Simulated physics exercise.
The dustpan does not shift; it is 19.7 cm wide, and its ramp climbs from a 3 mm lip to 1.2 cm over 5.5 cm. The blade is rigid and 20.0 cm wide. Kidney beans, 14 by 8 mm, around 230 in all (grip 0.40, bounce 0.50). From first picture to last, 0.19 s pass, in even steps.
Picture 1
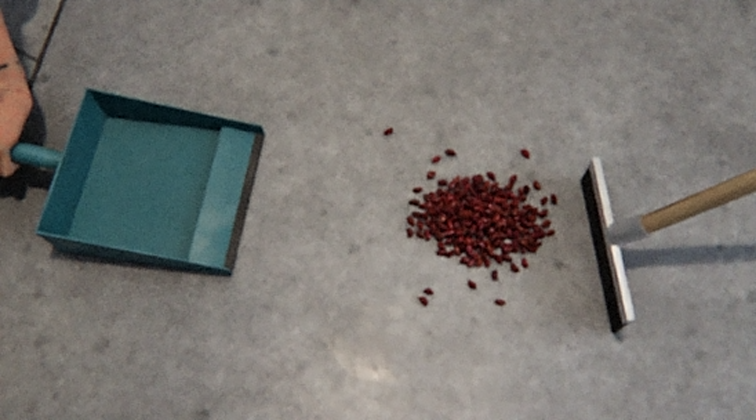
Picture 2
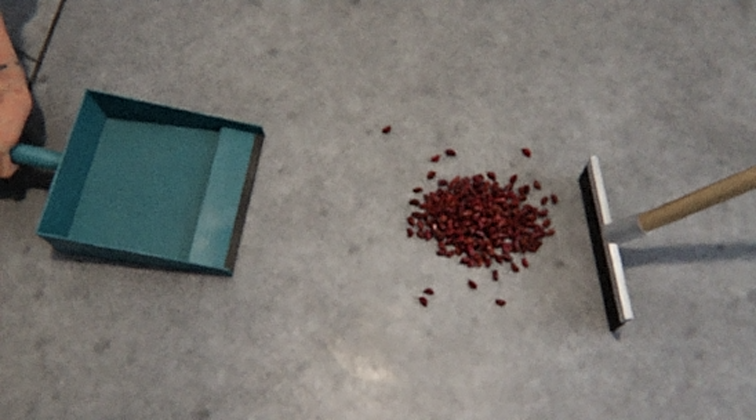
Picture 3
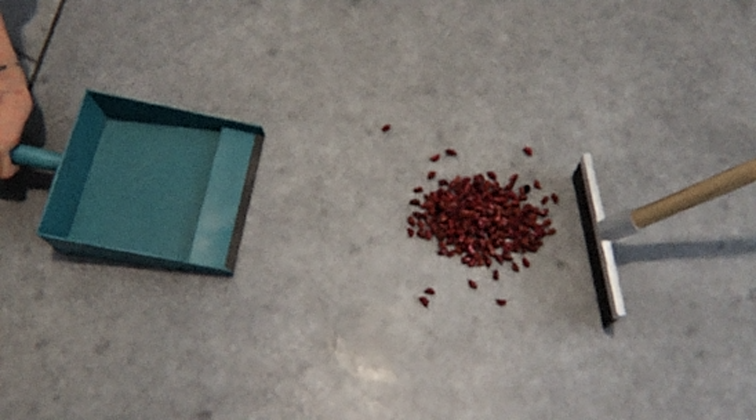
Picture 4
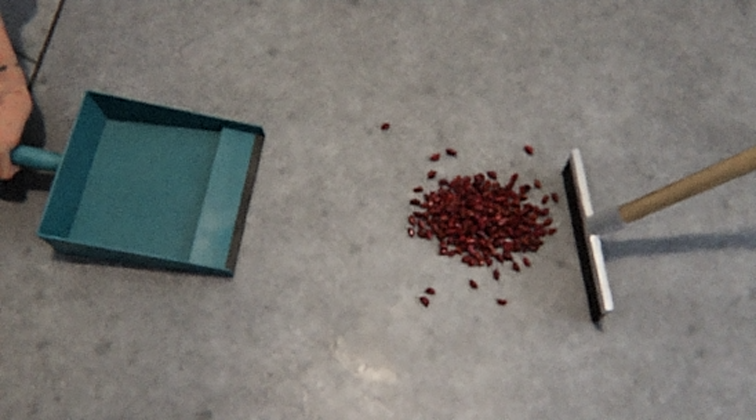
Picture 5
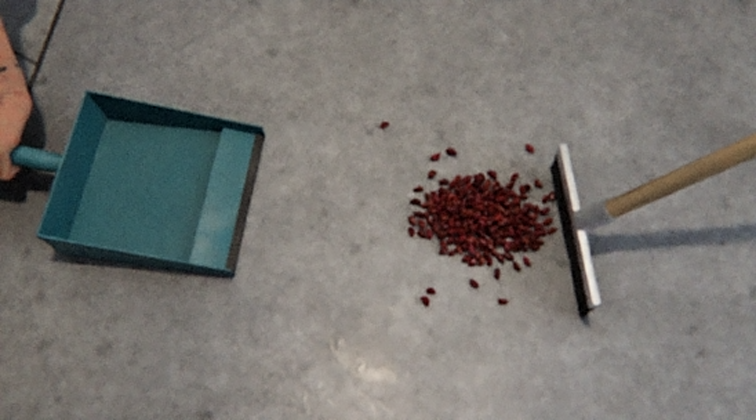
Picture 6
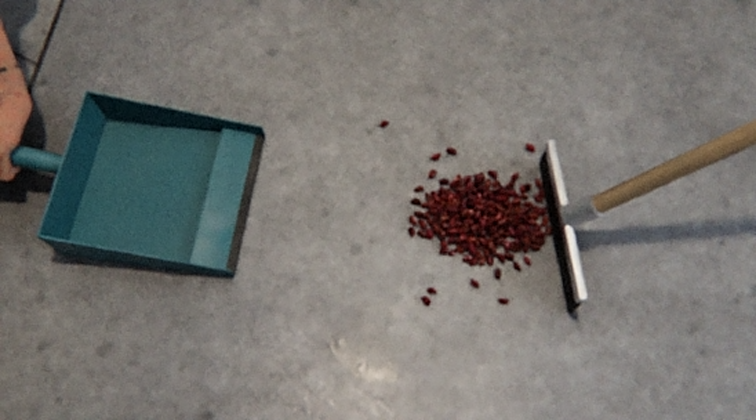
A squeegee-like tool with a wooden handle slid slowly left across the gray floor to the edge of a pile of dark red beans, barely disturbing them, while a hand held a teal dustpan still.
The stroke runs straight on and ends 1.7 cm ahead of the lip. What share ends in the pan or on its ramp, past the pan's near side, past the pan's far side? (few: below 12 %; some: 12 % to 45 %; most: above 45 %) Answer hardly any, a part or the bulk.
In the pan or on its ramp: Hardly any; past the pan's near side: Hardly any; past the pan's far side: A part.
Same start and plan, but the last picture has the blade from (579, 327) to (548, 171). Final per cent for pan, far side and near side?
Pan 5, far 5, near 35.
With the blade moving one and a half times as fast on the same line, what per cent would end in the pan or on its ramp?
It would be near 5 per cent.
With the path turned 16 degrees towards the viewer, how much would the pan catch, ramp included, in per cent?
Then about 25 per cent.
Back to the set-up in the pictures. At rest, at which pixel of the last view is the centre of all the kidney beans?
Around (272, 190).
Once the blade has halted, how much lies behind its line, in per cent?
Roughly 30 per cent.
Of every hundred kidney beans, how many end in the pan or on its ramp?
About 5 per cent.
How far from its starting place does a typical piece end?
Some 26 cm.
Then, 0.43 s after the last picture, middle of the blade 22 cm from the lip; 0 % over the lip, far side 10 %, near side 0 %.
Then, 0.71 s after the last picture, middle of the blade 11 cm from the lip; 0 % over the lip, far side 15 %, near side 5 %.
Then, 1.09 s after the last picture, middle of the blade 4 cm from the lip; 5 % over the lip, far side 20 %, near side 5 %.
In the end, pan 5 %, near side 5 %, far side 20 %, in front of the lip or behind the blade 70 %.
